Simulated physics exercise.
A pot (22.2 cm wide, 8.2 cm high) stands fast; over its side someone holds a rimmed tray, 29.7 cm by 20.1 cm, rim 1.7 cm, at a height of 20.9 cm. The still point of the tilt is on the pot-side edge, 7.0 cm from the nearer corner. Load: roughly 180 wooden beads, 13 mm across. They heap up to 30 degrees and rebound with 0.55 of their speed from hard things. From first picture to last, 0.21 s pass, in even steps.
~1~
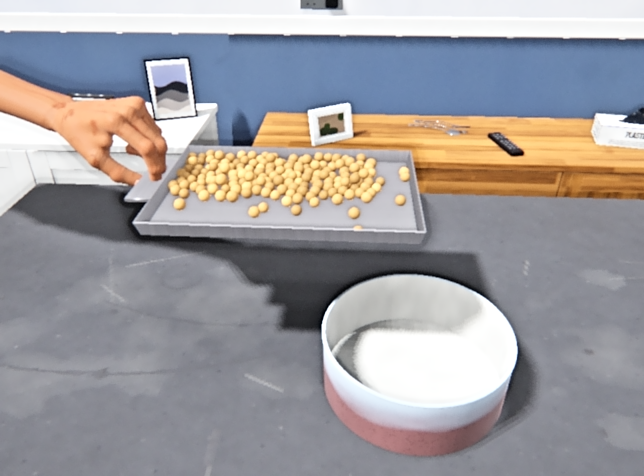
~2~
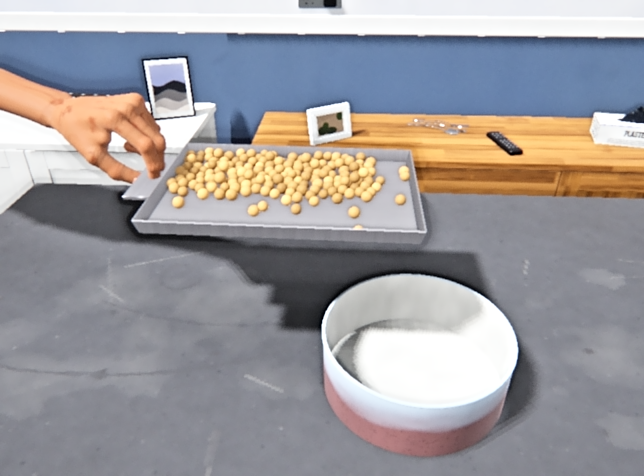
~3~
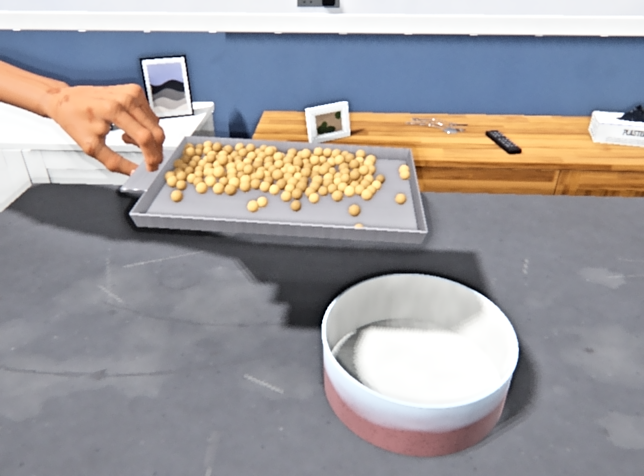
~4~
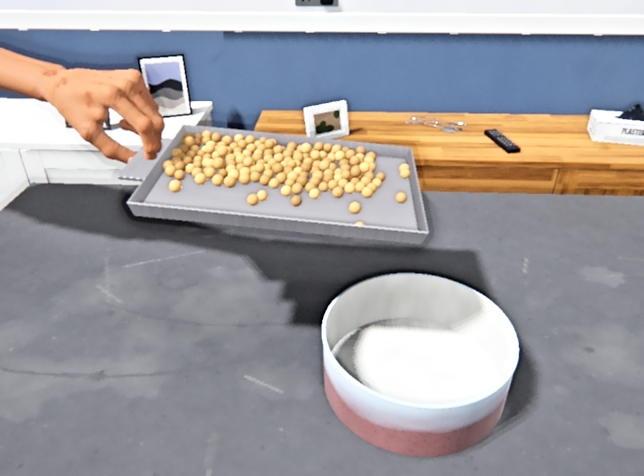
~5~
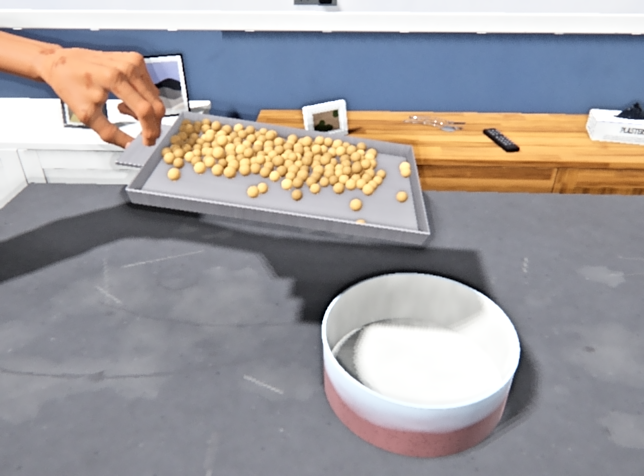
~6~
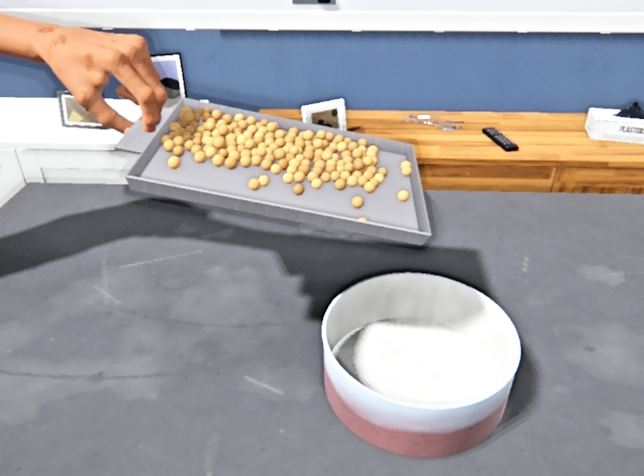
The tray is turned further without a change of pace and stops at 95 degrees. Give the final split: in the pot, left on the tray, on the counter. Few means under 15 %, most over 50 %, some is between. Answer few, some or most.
In the pot: Most; left on the tray: Few; on the counter: Some.
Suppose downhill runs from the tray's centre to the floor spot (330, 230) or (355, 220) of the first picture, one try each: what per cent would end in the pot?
About 90 and 100 per cent.
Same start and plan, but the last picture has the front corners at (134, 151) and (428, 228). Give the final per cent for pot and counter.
Pot 40, counter 60.
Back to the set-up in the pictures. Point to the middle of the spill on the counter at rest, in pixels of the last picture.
Around (500, 289).
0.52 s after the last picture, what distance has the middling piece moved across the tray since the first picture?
About 12 cm.
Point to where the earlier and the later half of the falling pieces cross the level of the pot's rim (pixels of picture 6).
First near (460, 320), later near (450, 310).
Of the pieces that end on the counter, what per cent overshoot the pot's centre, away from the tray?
Some 90 per cent.
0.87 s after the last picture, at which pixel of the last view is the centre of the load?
Near (430, 198).
Then, 0.52 s after the last picture, tilt 51 degrees; the tray holds 95 %, the pot 0 %.
Then, 0.87 s after the last picture, tilt 77 degrees; the tray holds 65 %, the pot 20 %.
Then, 1.31 s after the last picture, tilt 95 degrees; the tray holds 0 %, the pot 75 %.
In the end, pot 80 %, tray 0 %, counter 20 %.
